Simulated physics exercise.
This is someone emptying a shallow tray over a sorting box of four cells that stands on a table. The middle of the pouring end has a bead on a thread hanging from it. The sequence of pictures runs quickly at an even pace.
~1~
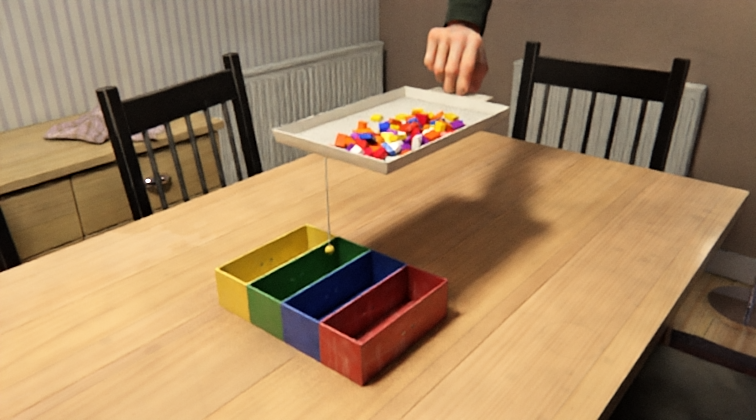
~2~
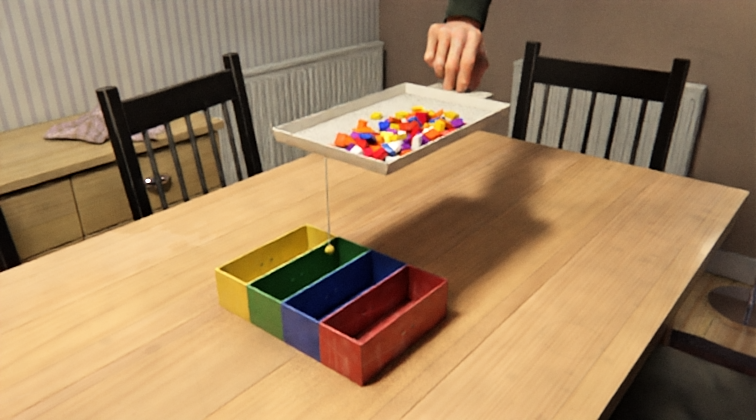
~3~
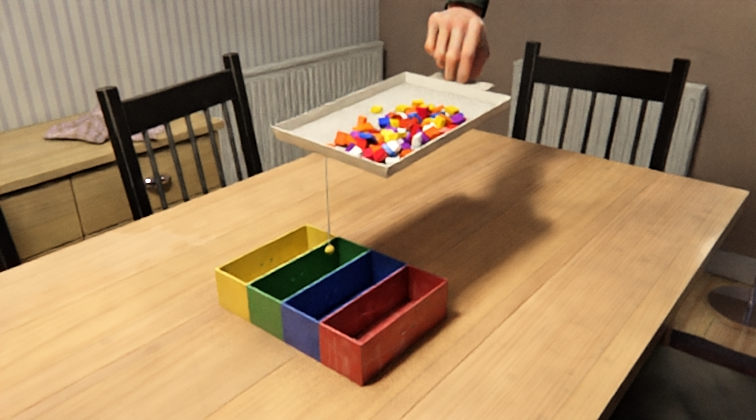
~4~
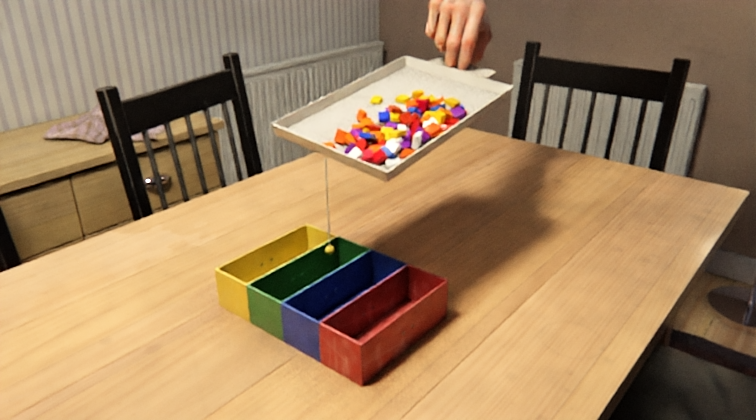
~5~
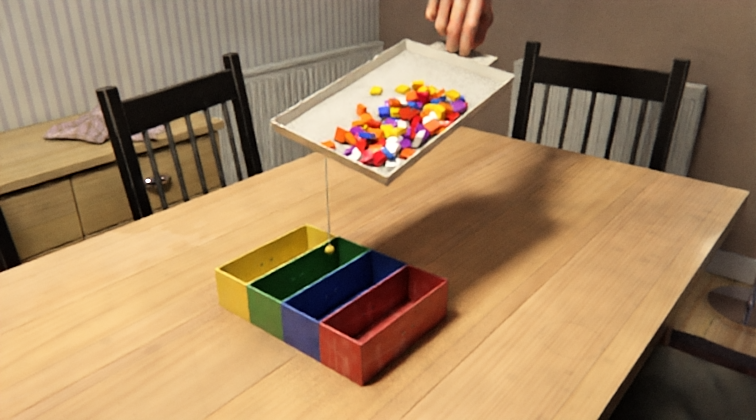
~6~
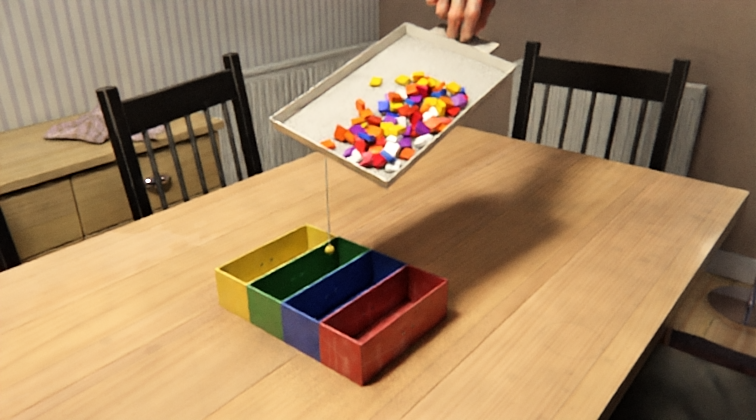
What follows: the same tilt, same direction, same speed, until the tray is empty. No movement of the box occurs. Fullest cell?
Fullest: Red.
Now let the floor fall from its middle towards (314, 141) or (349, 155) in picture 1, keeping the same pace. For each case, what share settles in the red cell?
In order, some 0 % and some 20 %.
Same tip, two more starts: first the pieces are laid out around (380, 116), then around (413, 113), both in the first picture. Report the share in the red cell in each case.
It comes to about 50 per cent the first time and about 50 per cent the second.
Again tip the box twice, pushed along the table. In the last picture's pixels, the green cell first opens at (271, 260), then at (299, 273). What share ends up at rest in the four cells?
In order, about 50 and 90 in a hundred.
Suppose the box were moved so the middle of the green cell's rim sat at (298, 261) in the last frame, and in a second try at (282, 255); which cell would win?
Red; the red one.
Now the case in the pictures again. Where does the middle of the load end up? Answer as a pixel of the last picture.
(379, 323).
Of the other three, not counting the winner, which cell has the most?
The cell in blue.
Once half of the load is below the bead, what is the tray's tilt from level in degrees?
Close to 95 degrees, I reckon.
Soon after the last picture, tray tipped steeply; all on the tray.
A little later, tray tipped past a quarter turn; about a quarter on the tray; about half in the red cell; a small part in the blue cell; a small part falling or outside the box.
Later still, tray tipped past a quarter turn; about two thirds in the red cell; about a third in the blue cell; a stray few falling or outside the box.
At rest, tray tipped past a quarter turn; about two thirds in the red cell; about a third in the blue cell; none in the green cell; none in the yellow cell; a stray few outside the box.
